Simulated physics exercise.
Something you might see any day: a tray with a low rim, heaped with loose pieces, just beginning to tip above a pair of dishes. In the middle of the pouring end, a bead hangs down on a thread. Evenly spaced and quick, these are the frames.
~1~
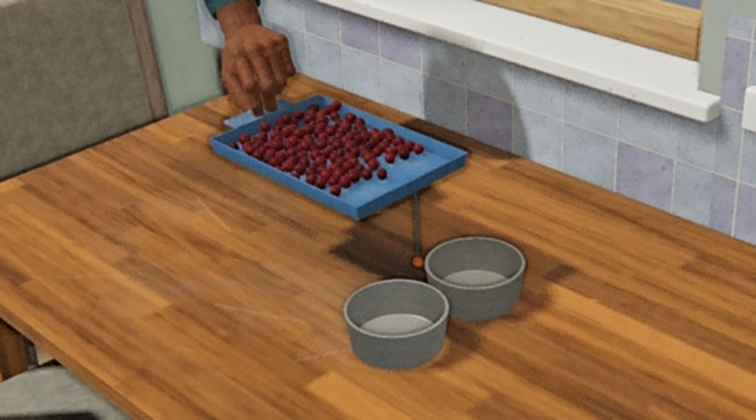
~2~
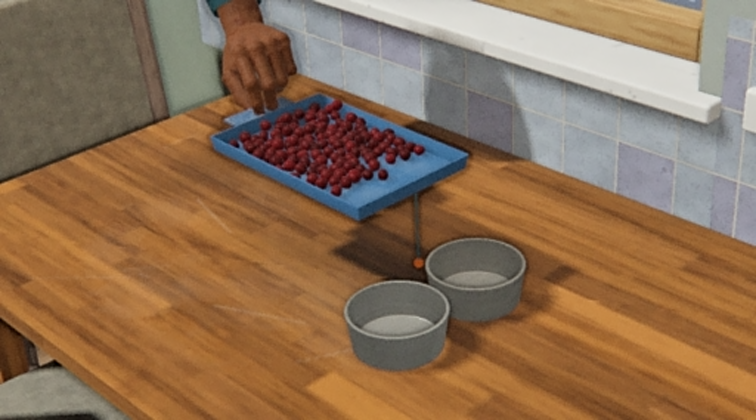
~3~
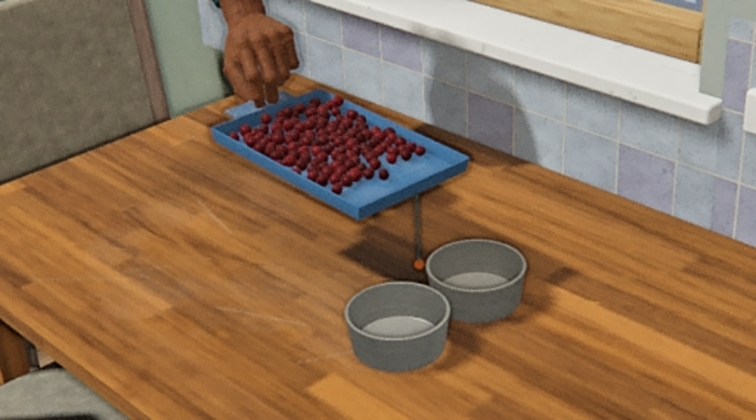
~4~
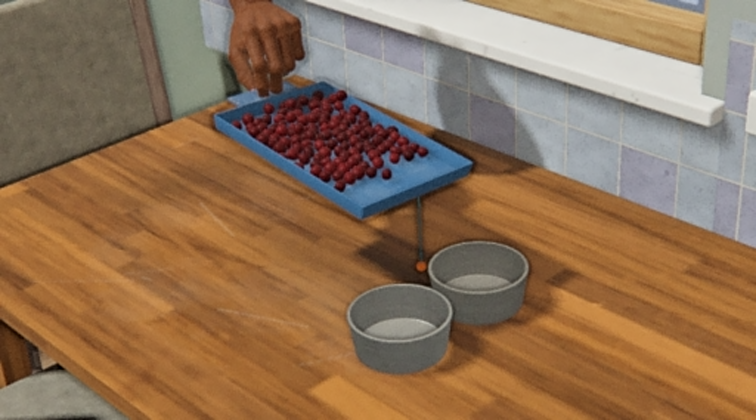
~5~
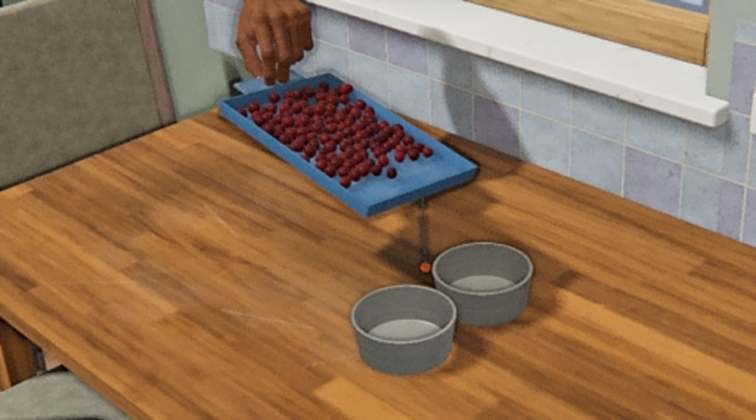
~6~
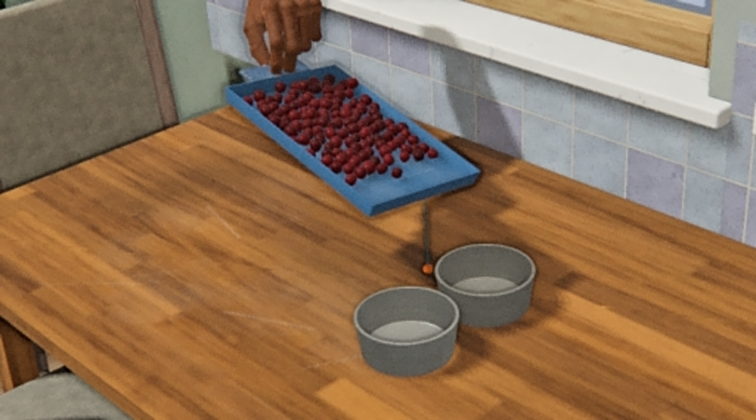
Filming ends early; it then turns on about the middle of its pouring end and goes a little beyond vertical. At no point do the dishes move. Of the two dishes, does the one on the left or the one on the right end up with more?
The one on the right.
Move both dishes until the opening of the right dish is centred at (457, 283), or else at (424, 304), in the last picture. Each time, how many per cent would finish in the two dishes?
Well, you'd get about 20 per cent and then about 0 per cent.
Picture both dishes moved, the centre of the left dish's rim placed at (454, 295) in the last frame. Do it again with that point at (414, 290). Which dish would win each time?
Try 1 - the dish at right; try 2 - the dish at right.
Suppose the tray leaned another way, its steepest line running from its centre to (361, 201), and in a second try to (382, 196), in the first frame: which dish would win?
The leftmost dish; the leftmost dish.
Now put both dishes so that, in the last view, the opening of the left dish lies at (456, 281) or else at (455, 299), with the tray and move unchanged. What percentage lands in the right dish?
About 40 per cent, then about 50 per cent.
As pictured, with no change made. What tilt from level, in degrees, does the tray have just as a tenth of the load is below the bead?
115°, roughly.
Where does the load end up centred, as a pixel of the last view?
Resting centre, last picture - approx. (509, 297).
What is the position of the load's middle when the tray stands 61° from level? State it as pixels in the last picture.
Check around (417, 124) in the last picture.
Just after the last frame, tray tipped steeply; almost all on the tray; just a few in the air.
A moment on, tray tipped right over; almost all on the tray; just a few in the right dish; just a few in the air.
Further on, tray tipped past a quarter turn; roughly a third in the right dish; roughly two thirds outside both.
When it is over, tray tipped past a quarter turn; not one in the left dish; roughly a third in the right dish; roughly two thirds outside both.
